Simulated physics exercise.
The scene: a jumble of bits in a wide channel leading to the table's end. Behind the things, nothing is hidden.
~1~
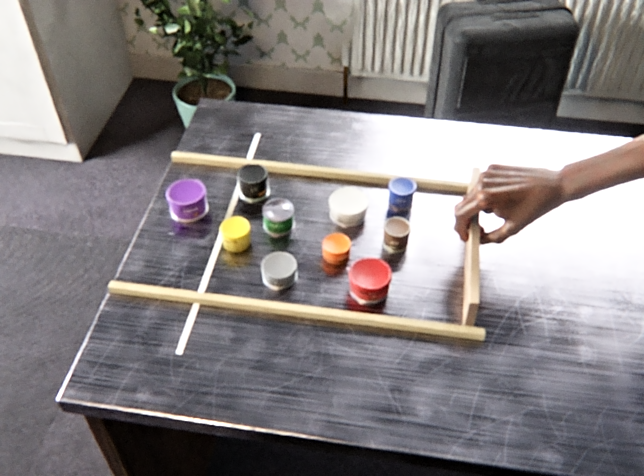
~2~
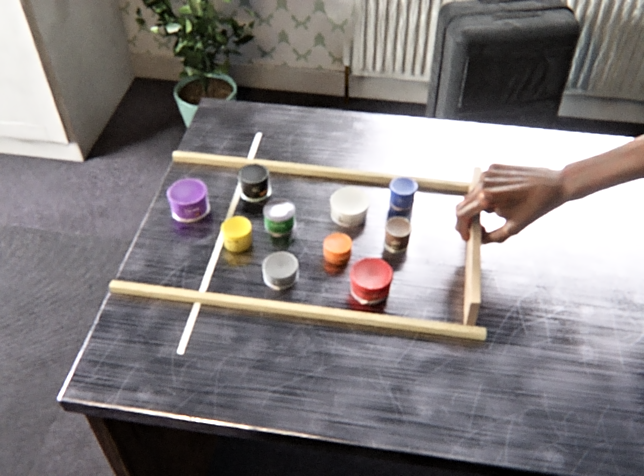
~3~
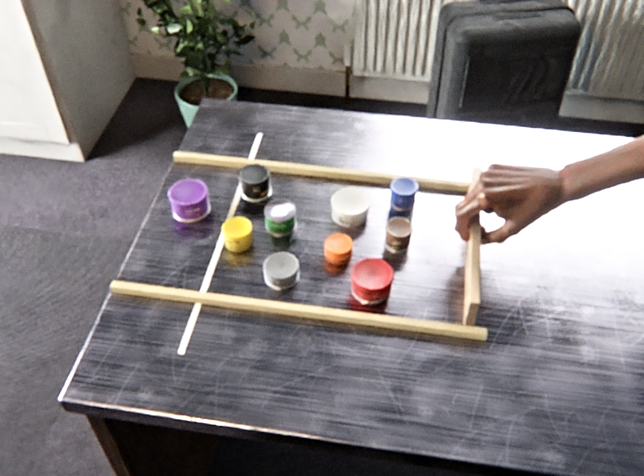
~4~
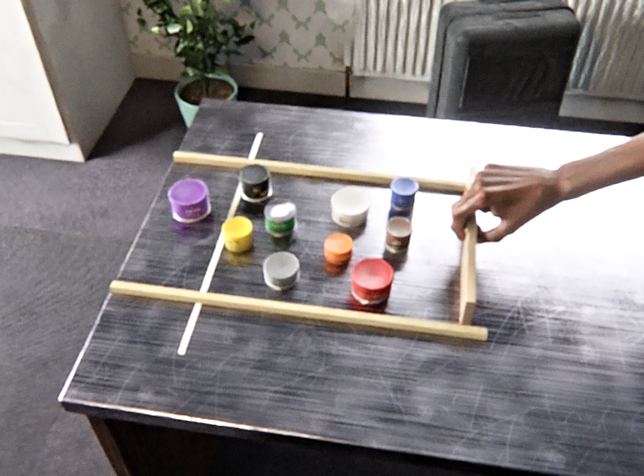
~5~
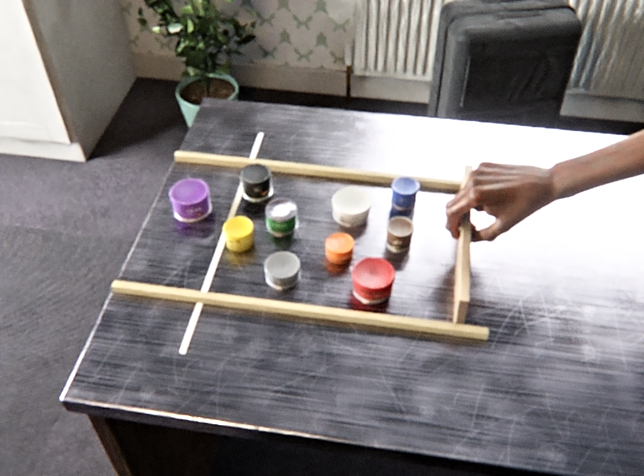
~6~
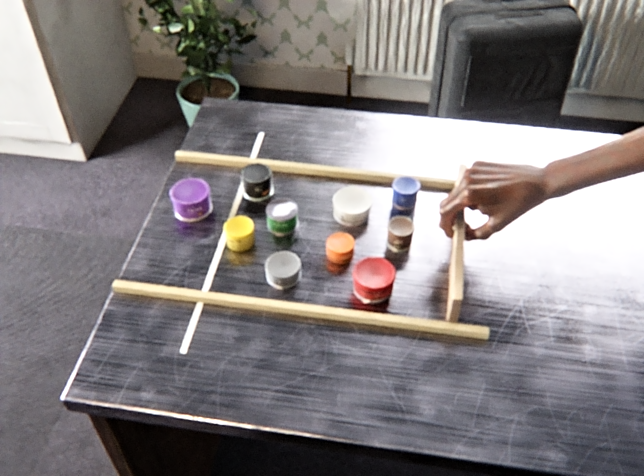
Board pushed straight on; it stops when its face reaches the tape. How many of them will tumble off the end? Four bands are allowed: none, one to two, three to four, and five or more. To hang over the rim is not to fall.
The answer is none.
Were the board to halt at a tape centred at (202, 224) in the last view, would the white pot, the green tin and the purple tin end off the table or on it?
White pot stays put, green tin stays put, purple tin goes off.
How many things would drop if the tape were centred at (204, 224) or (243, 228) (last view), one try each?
In order, 1 and 0.
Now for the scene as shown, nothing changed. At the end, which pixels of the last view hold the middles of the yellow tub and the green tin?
They finish at roughly (184, 228) and (192, 208) respectively.
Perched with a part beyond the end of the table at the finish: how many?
So the number is 1.
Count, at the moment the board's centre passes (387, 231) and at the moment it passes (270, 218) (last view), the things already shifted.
I make it 3 at the first spot and 9 at the other.
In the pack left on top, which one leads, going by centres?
That'd be the purple tin, foremost of the lot.
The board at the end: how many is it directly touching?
It's 5 of them.
Early on, none off yet; purple tin at rest near (192, 200); black tin at rest near (257, 182); yellow tub at rest near (240, 234).
Finally, the number that fall off is zero.
